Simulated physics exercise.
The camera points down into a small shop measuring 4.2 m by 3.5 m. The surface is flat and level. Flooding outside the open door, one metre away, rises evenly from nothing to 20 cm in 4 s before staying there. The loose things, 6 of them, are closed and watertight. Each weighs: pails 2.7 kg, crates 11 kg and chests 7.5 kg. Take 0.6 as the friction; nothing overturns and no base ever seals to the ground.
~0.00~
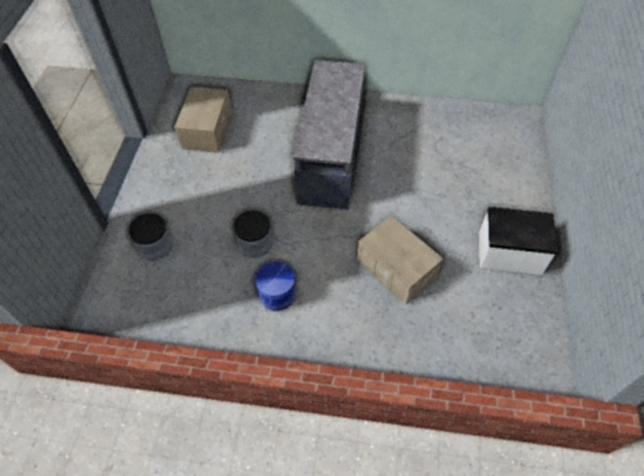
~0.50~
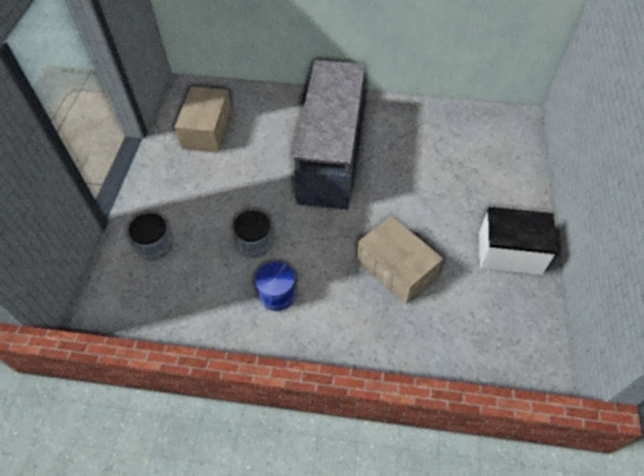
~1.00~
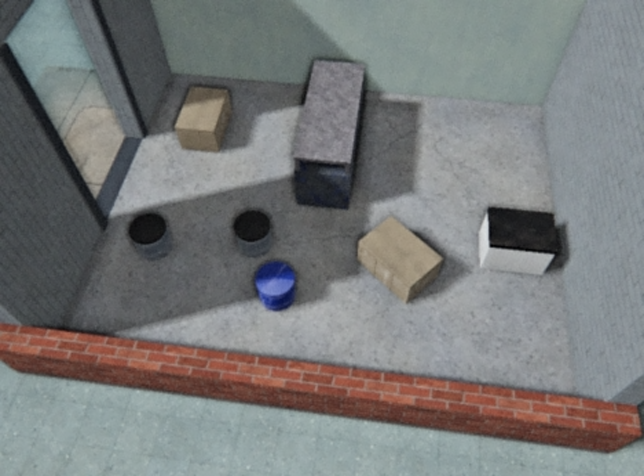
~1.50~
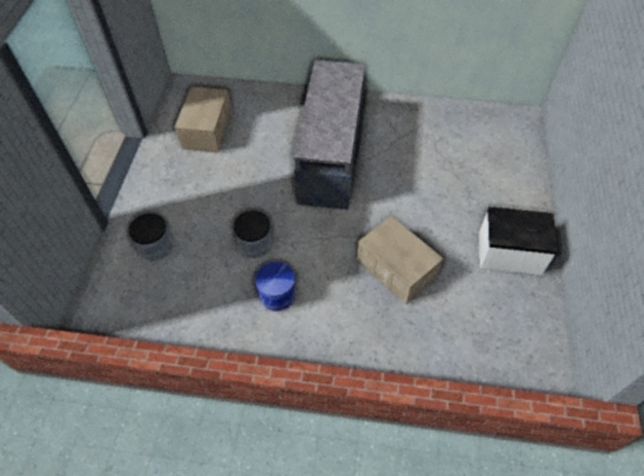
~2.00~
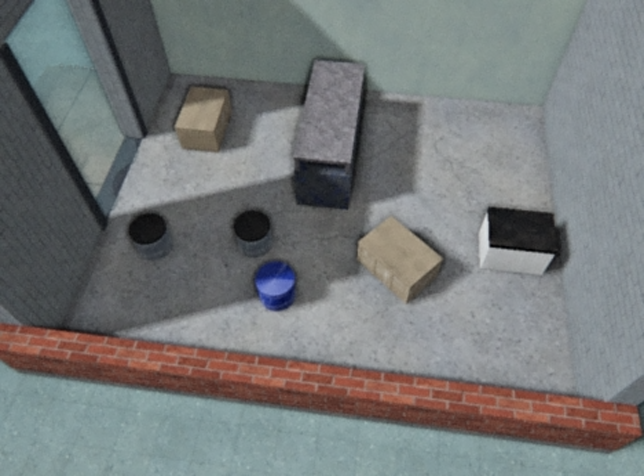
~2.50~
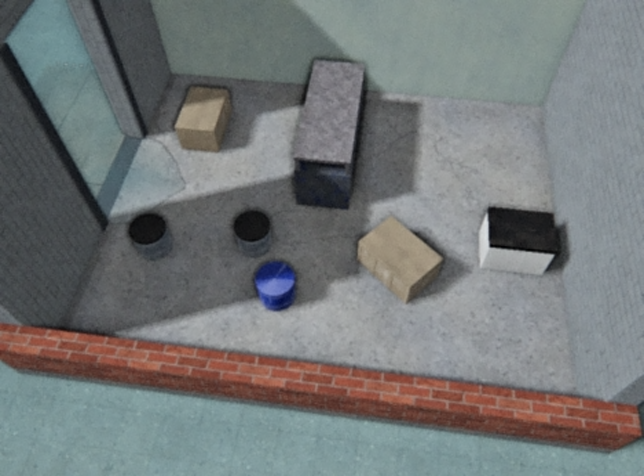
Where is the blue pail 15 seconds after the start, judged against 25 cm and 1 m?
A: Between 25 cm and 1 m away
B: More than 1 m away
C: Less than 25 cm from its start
B.
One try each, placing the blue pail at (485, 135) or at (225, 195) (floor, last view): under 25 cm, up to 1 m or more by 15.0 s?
So, one try each: It goes a long distance the first time and goes a long distance the second.
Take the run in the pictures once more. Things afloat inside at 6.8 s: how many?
My tally comes to 3.
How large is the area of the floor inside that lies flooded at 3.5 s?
At that time the wet patch spans about 2.0 m2.
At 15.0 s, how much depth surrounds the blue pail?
Roughly 16 cm deep.
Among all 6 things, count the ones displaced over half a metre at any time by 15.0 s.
The number is 6.
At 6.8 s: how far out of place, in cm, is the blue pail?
Shift: About 100 cm.
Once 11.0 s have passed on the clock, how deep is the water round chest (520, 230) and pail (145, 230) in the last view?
Close to 5 and 3 centimetres.
After 3.5 s the blue pail is near (275, 278), 0.0 m from its start, aground; 0 afloat.
After 6.8 s the blue pail is near (376, 344), 1.0 m from its start, afloat; 3 afloat.
After 11.0 s the blue pail is near (532, 104), 3.2 m from its start, afloat; 5 afloat.
After 15.0 s the blue pail is near (459, 85), 2.8 m from its start, afloat; 6 afloat.
